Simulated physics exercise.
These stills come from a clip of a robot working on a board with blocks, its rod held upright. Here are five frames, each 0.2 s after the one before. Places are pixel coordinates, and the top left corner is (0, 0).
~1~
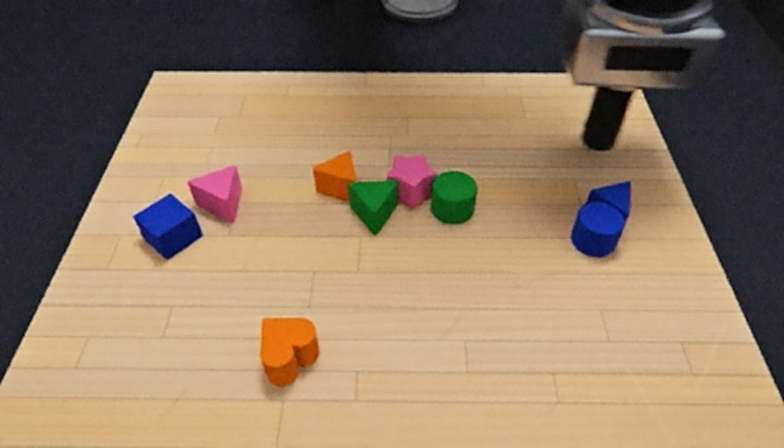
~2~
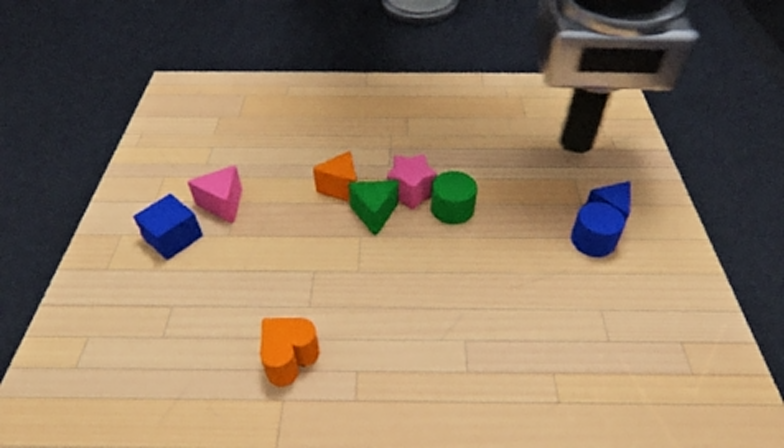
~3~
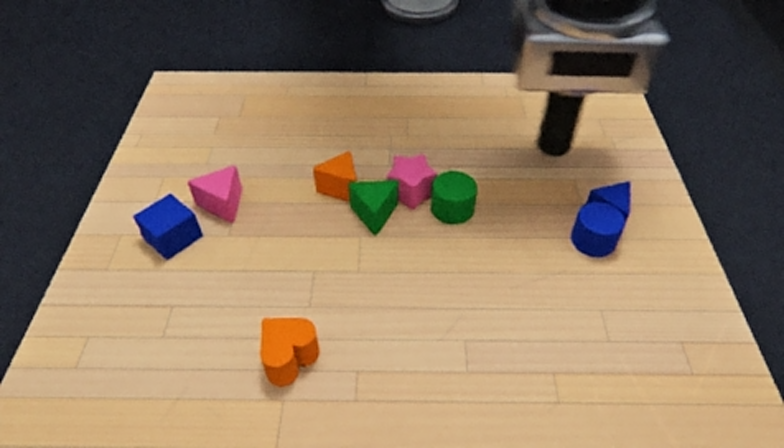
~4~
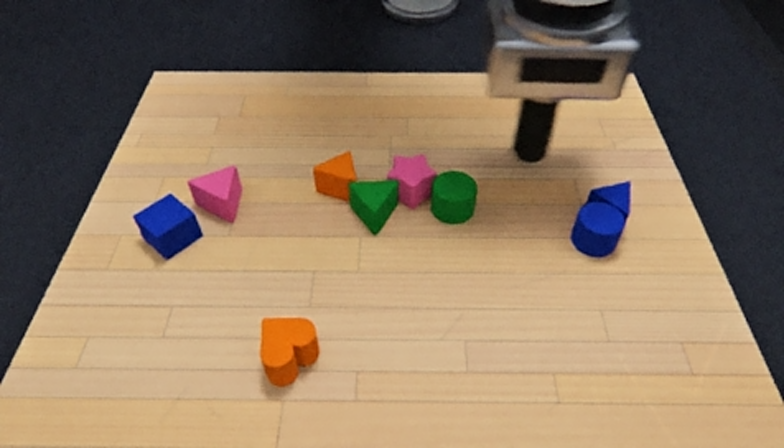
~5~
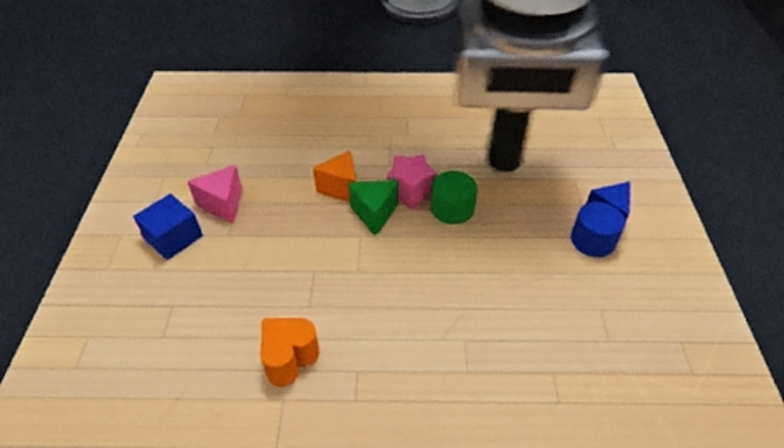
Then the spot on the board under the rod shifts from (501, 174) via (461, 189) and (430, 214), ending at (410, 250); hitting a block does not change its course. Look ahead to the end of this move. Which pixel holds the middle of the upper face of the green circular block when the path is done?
Its top centre is at about (428, 260).
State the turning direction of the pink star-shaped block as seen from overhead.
It turns clockwise.
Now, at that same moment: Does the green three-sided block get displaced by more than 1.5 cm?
I expect not.
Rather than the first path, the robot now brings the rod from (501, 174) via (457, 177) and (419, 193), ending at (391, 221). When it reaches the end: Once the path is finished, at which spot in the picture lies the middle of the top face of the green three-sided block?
Pixel (315, 217).
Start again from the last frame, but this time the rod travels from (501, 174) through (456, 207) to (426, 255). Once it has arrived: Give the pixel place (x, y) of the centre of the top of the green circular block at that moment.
It comes to (382, 237).
What follows on the original path. One third of the way, rod at (462, 176); green circular block at (448, 192).
Two thirds of the way, rod at (431, 202); green three-sided block at (363, 192), turned 25° anticlockwise; pink star-shaped block at (401, 172), turned 55° clockwise; green circular block at (430, 222).
At the end, rod at (411, 237); orange three-sided block in place; green three-sided block at (363, 192), turned 30° anticlockwise; pink star-shaped block at (401, 172), turned 60° clockwise; green circular block at (428, 260).
